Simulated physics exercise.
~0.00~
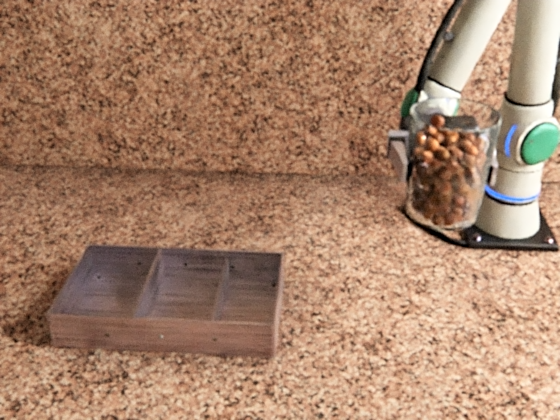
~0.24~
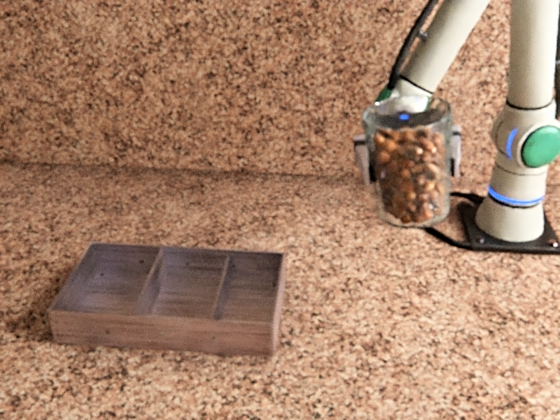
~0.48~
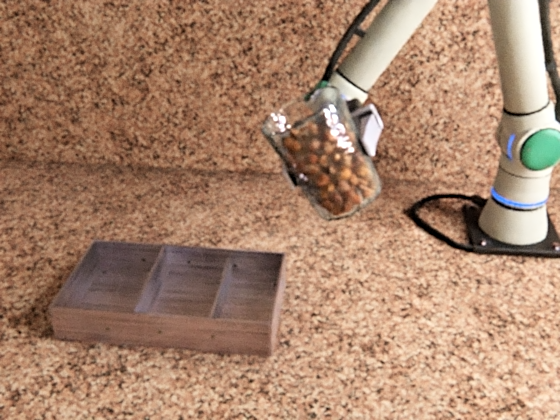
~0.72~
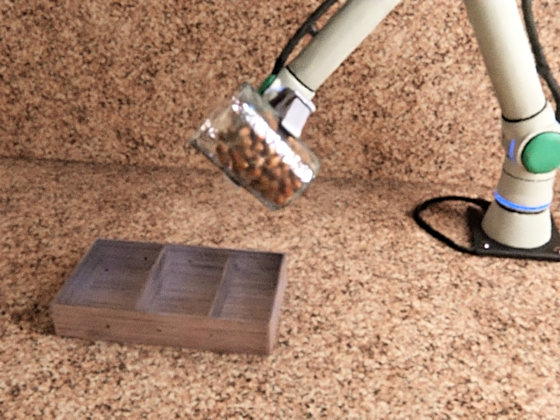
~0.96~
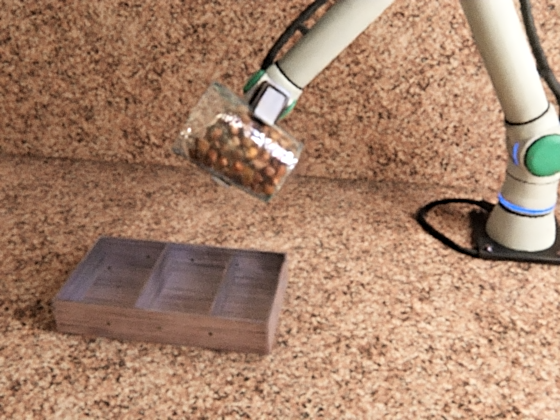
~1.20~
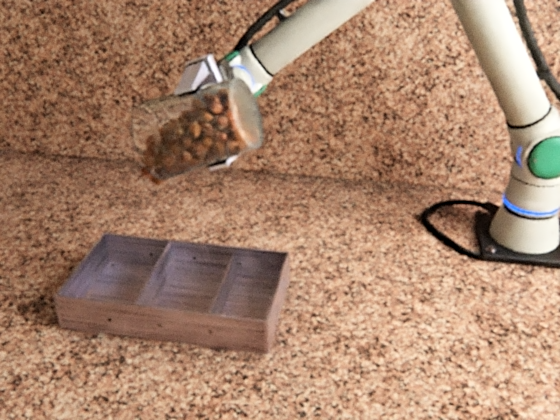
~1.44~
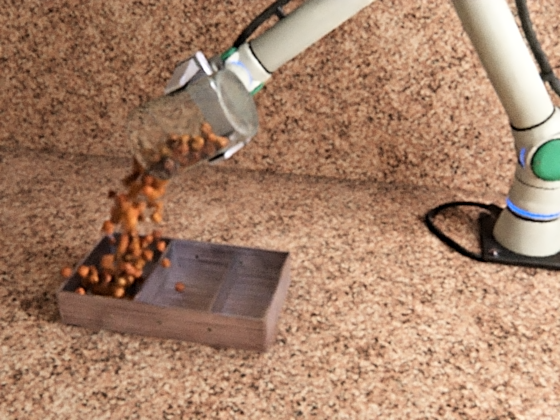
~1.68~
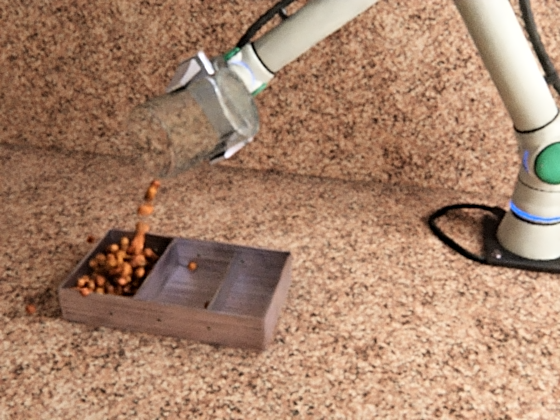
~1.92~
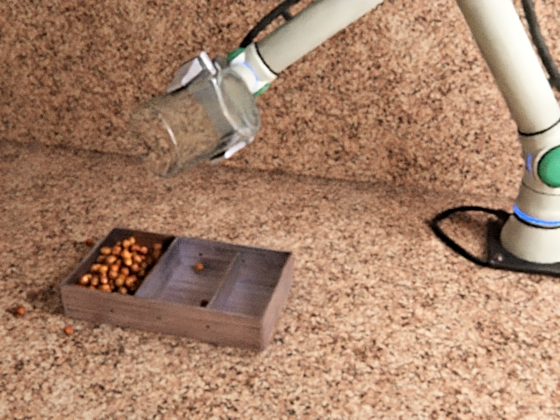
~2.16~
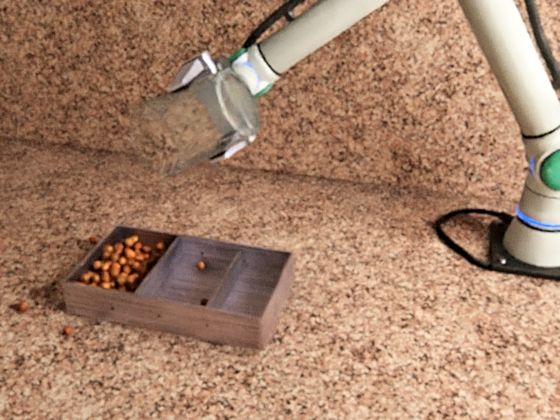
On a speckled stone-patterned surface, a robot arm tips hazelnuts from a clear tumbler into a divided box's left compartment, spilling a few.
